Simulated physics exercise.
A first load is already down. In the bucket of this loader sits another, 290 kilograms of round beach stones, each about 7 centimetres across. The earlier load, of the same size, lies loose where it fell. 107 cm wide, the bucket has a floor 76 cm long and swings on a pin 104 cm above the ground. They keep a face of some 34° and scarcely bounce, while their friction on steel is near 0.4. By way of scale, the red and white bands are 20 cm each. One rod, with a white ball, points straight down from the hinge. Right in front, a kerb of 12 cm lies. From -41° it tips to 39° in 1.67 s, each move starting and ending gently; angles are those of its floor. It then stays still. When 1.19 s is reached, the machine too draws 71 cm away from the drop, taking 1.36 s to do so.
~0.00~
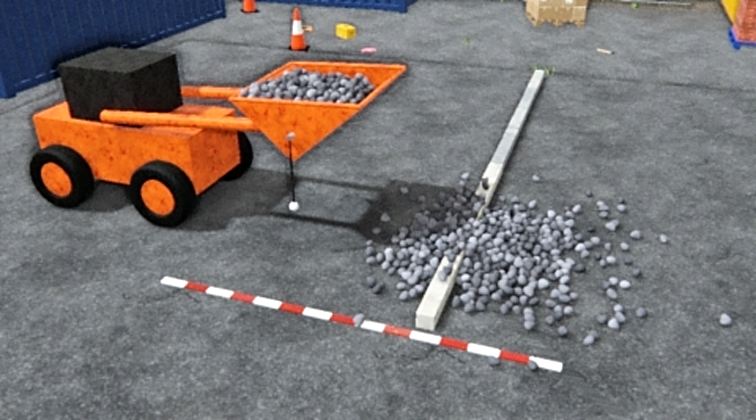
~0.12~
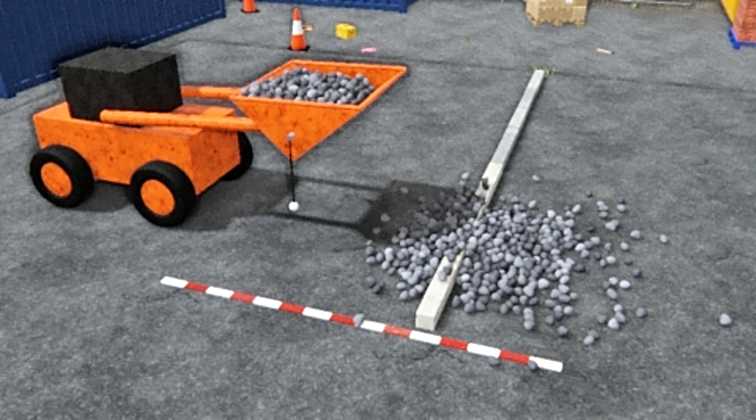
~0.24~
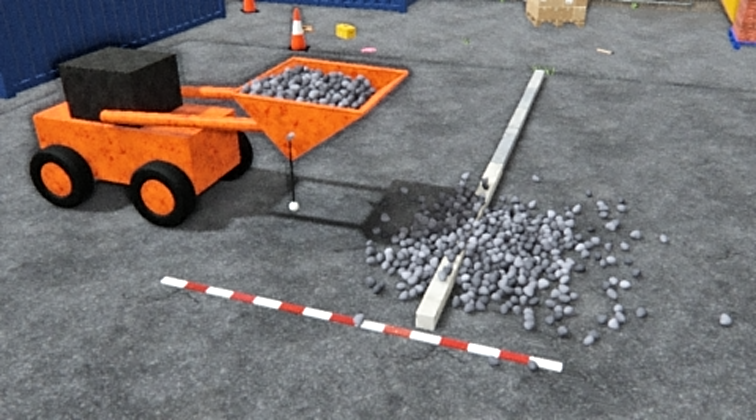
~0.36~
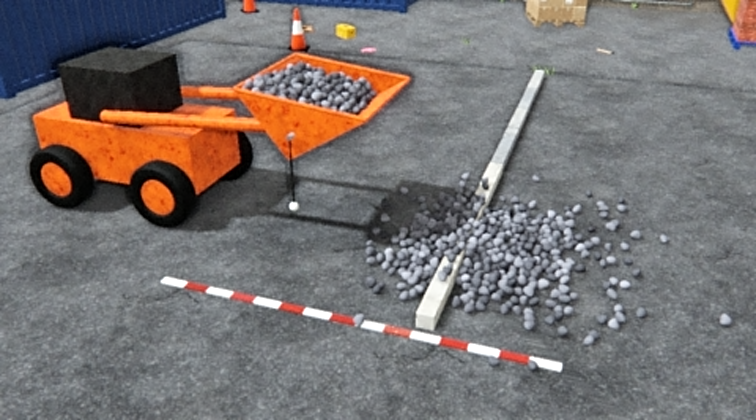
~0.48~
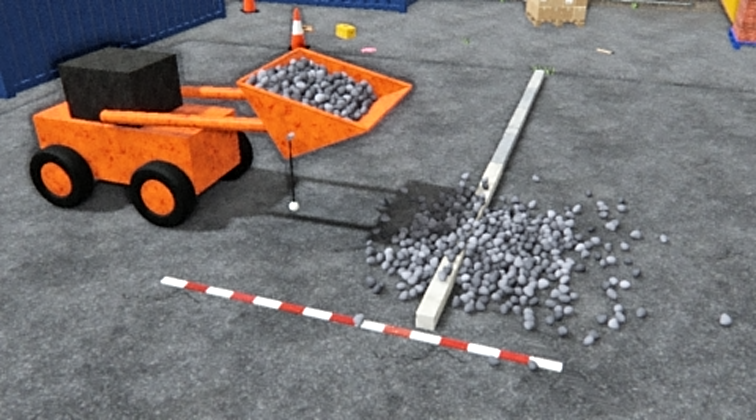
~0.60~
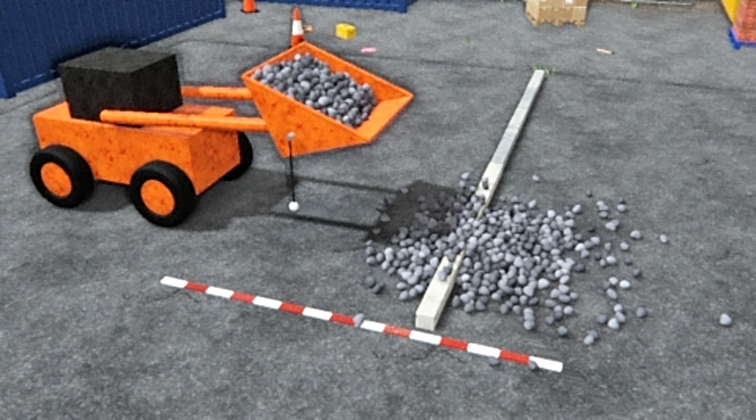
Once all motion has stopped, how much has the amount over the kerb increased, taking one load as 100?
It has increased by some 0 per cent.
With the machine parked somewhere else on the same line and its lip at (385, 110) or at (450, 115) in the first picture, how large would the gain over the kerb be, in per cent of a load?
I'd say close to 0 per cent for one and close to 40 per cent for the other, in that order.
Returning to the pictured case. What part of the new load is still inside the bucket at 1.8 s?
Reading: Near 10 % of the load.
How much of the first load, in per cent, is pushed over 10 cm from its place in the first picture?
Close to 0 per cent.
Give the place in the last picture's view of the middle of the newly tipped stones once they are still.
They come to rest centred about (387, 224).
After 1.2 s the floor is at 26°; in per cent of one load, 97 in the bucket, 42 on this side of the kerb, 61 over the kerb; the foremost stones are at (647, 270).
After 1.8 s the floor is at 39°; in per cent of one load, 9 in the bucket, 130 on this side of the kerb, 61 over the kerb; the foremost stones are at (647, 270).
After 3.0 s the floor is at 39°; in per cent of one load, 0 in the bucket, 139 on this side of the kerb, 61 over the kerb; the foremost stones are at (647, 270).
After 5.5 s the floor is at 39°; in per cent of one load, 0 in the bucket, 139 on this side of the kerb, 61 over the kerb; the foremost stones are at (647, 270). Net gain over the kerb, 0.
